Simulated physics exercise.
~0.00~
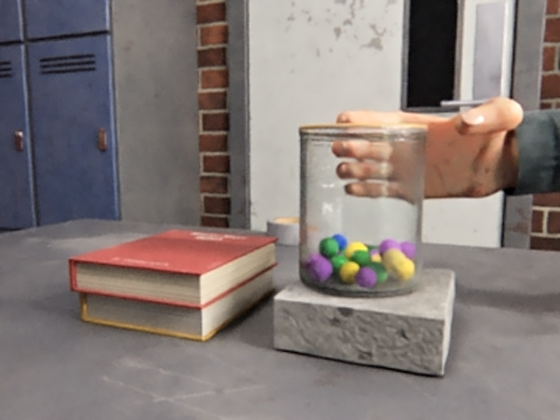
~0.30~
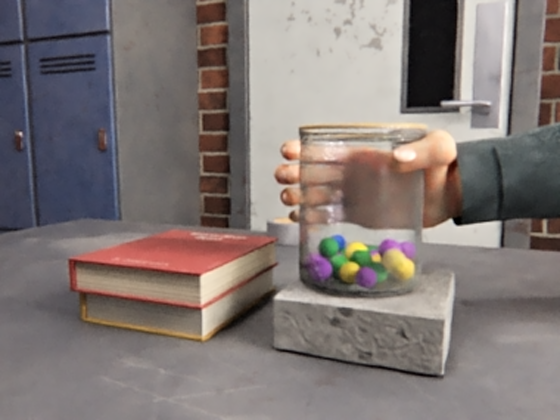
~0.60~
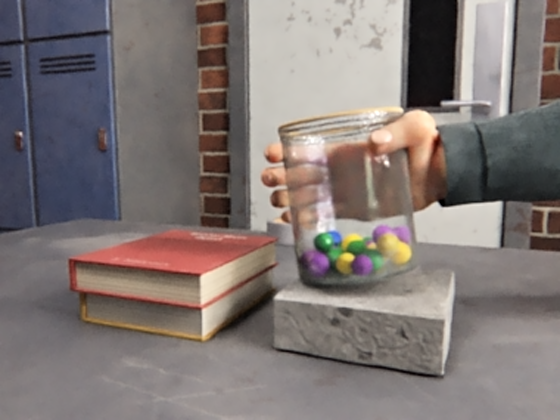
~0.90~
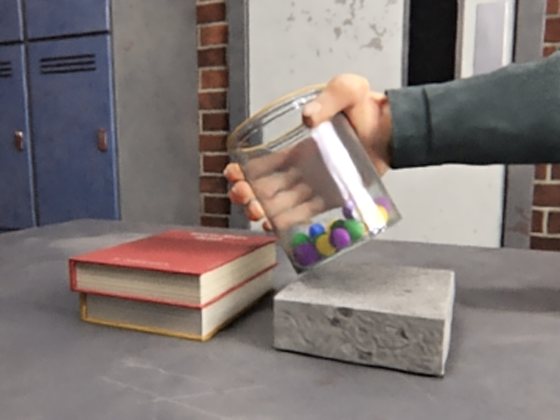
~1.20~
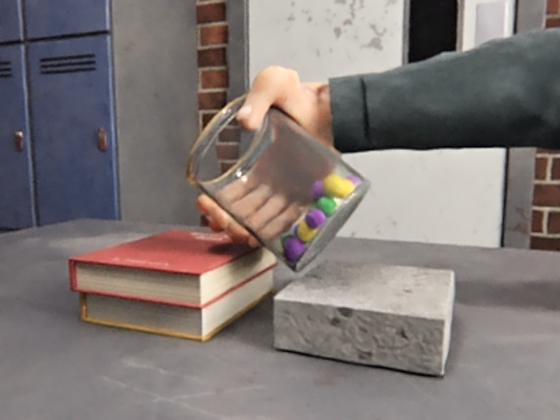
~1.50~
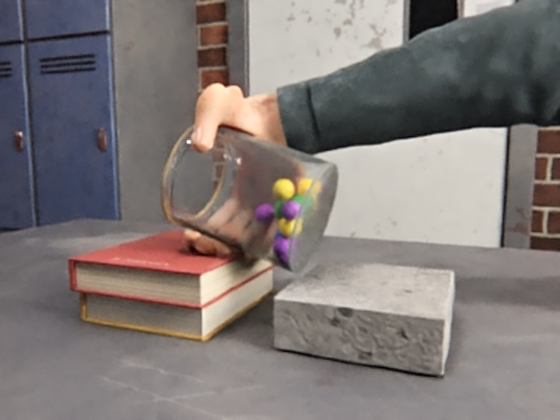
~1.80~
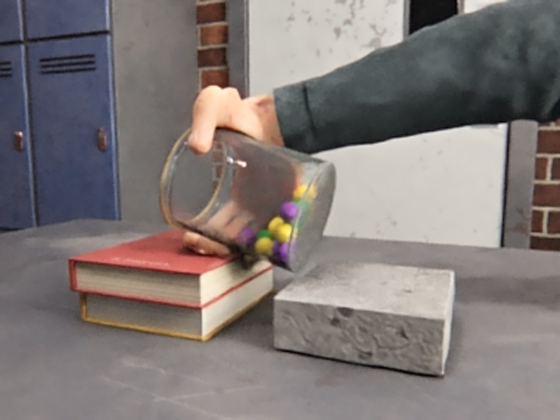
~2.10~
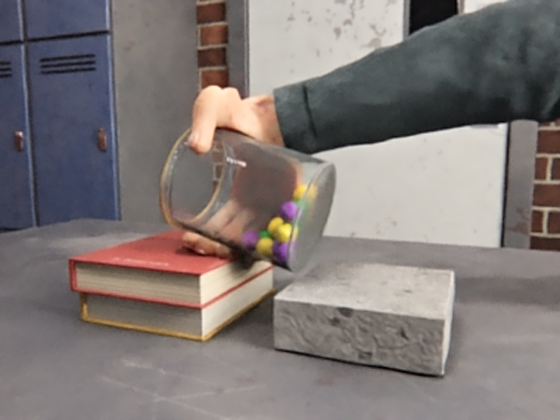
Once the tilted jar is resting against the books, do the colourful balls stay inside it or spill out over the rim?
The balls stay inside the jar, gathered near its base while it rests against the books.
